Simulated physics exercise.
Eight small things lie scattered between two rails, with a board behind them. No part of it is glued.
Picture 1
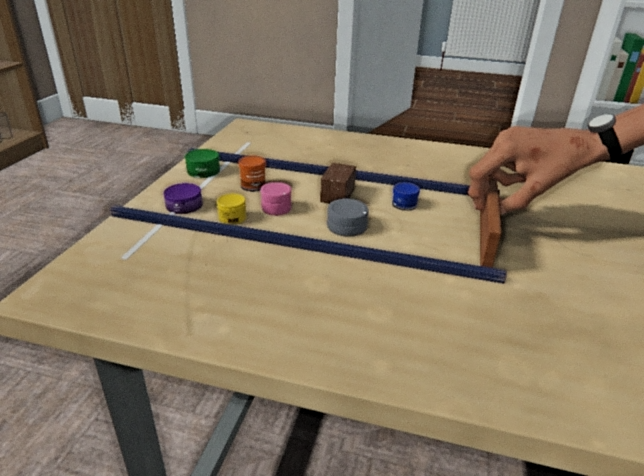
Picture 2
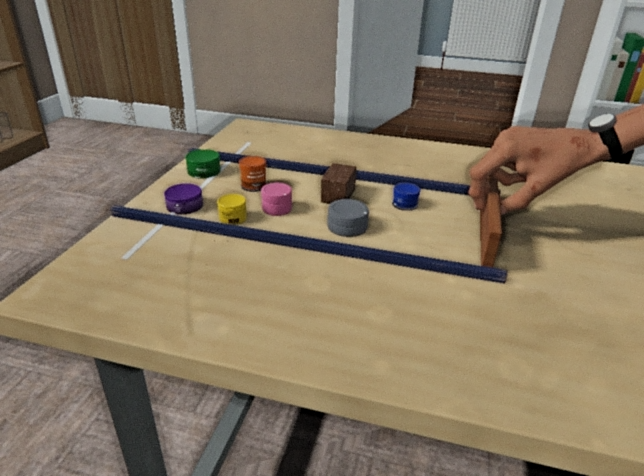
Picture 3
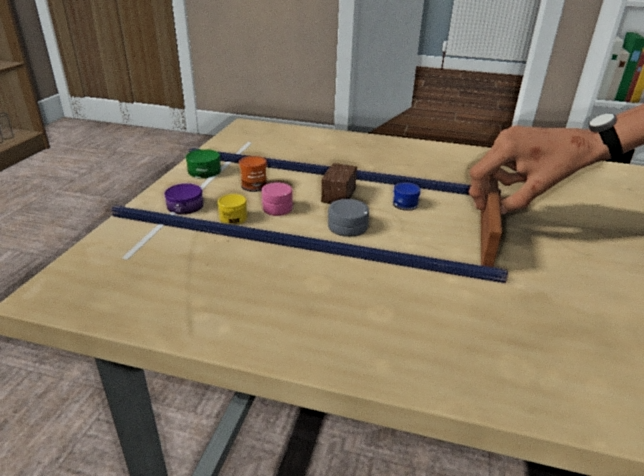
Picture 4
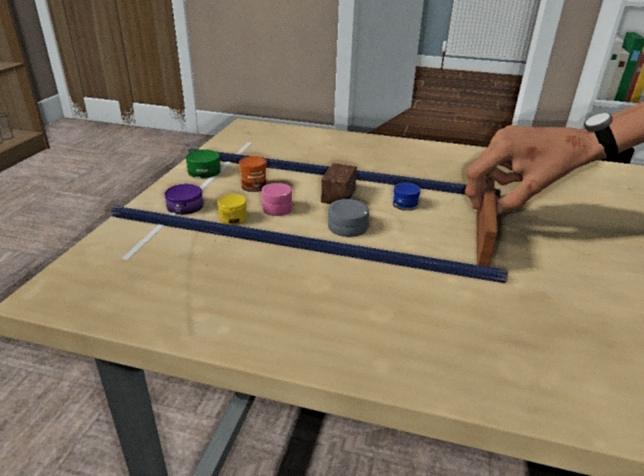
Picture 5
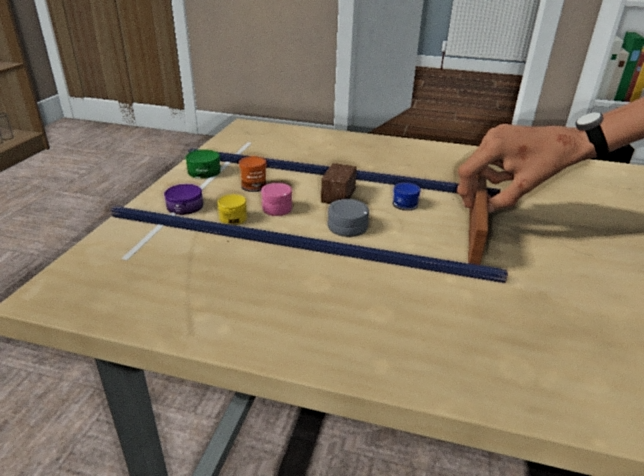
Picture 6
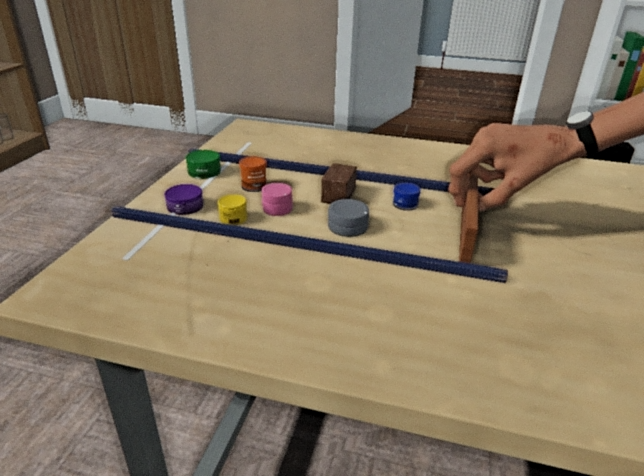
On a wooden table, a hand sliding an upright board slightly left between two blue rails, the small scattered objects staying still.
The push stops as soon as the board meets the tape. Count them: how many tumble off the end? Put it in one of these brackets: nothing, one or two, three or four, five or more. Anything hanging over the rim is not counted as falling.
Looks like just one, maybe two go over the edge.
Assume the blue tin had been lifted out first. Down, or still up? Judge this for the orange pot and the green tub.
The orange pot stays up top while the green tub ends up below.
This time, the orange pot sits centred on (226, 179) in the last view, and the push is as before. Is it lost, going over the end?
It goes down.
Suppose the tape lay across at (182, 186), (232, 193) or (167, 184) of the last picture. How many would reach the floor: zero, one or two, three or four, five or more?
The falls would be at least five; zero; more than four.
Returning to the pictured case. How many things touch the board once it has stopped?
The number is 3.
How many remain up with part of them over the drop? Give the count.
Count of overhanging things: 3.
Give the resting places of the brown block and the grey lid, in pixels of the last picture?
Brown block: About (179, 162); grey lid: About (171, 190).
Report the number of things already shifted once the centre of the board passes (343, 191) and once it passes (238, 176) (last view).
Well, it's 3 at the first one and 8 at the second.
A little later, none off yet; green tub at rest near (204, 164); purple tub at rest near (184, 199); orange pot at rest near (254, 174).
Next, none off yet; green tub at rest near (204, 164); purple tub at rest near (184, 199); orange pot shifted about its own width near (222, 171).
When it is over, the number that fall off is one or two; down, orange pot and green tub.
